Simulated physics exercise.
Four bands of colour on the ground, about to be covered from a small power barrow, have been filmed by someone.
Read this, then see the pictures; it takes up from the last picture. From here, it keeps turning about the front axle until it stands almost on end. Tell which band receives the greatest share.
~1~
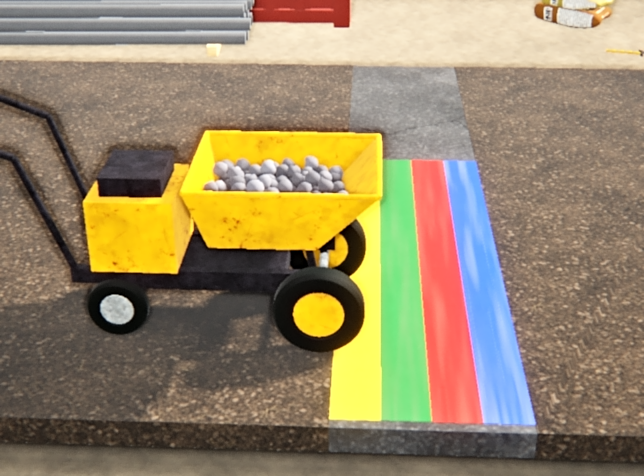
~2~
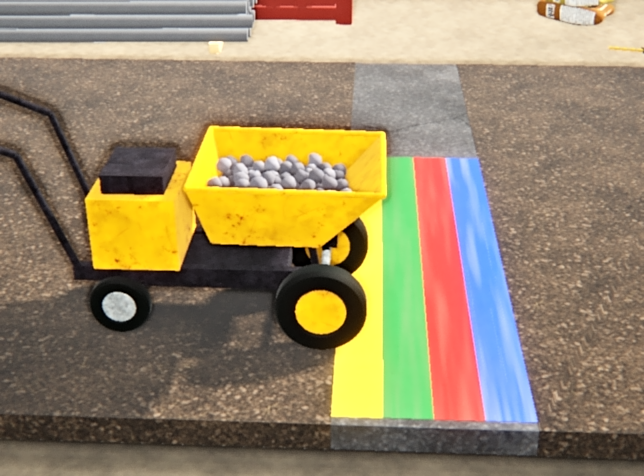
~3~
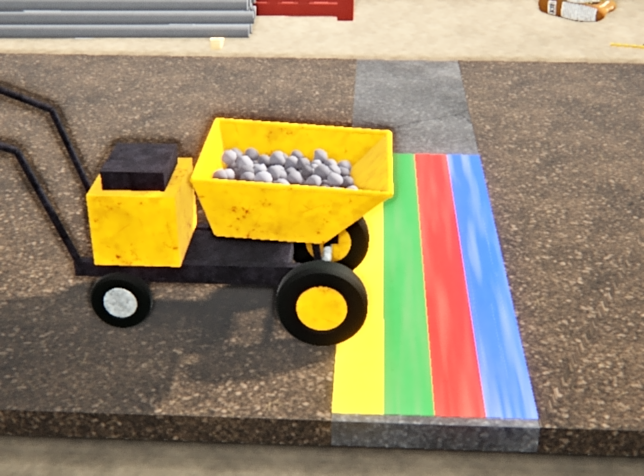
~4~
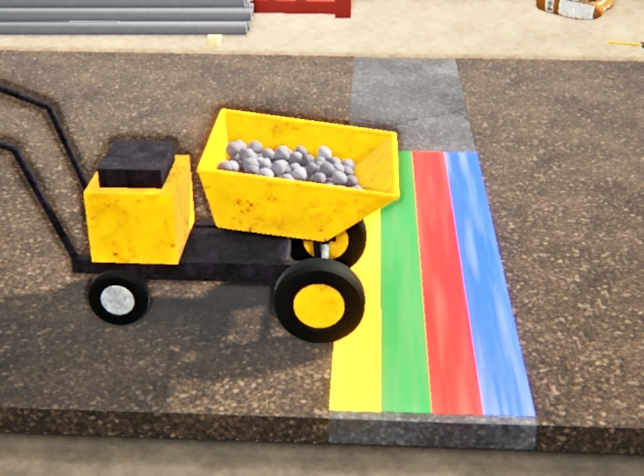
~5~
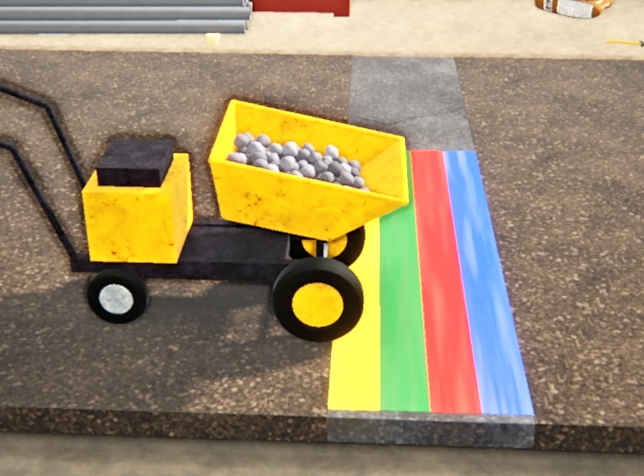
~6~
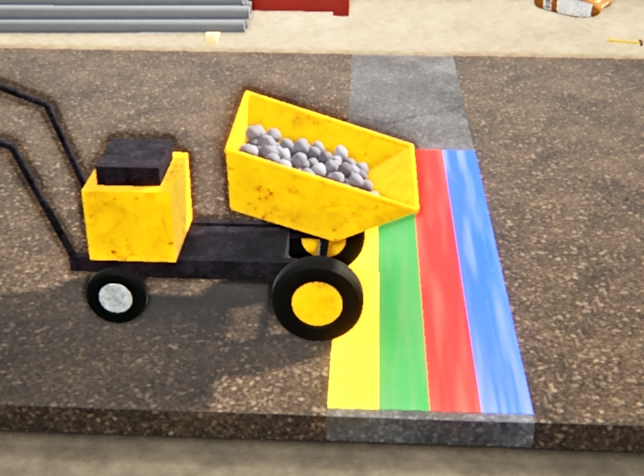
I would say the blue band receives it.
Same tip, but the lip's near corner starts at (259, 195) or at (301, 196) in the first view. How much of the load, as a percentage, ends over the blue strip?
Position 1 near 10 %, position 2 near 20 %.
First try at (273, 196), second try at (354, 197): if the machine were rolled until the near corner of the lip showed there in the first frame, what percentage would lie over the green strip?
40 % for the first, 0 % for the second.
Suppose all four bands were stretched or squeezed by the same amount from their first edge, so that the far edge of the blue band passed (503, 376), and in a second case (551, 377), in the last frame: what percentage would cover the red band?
Roughly 0 per cent, then roughly 20 per cent.
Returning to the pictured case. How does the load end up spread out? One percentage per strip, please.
Yellow strip 0 %, green strip 0 %, red strip 5 %, blue strip 35 %.
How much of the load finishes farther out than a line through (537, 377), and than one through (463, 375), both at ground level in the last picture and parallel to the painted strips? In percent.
Close to 30 per cent, then close to 80 per cent.
Soon after the last picture, skip tipped steeply; all in the skip.
A little later, skip tipped right over; most in the skip; a stray few over the red strip; about a quarter over the blue strip.
Later still, skip tipped right over; about a quarter in the skip; a small part over the red strip; about a third over the blue strip; about a third off the paint.
At rest, skip tipped right over; about a quarter in the skip; none over the yellow strip; none over the green strip; a small part over the red strip; about a third over the blue strip; about a third off the paint.
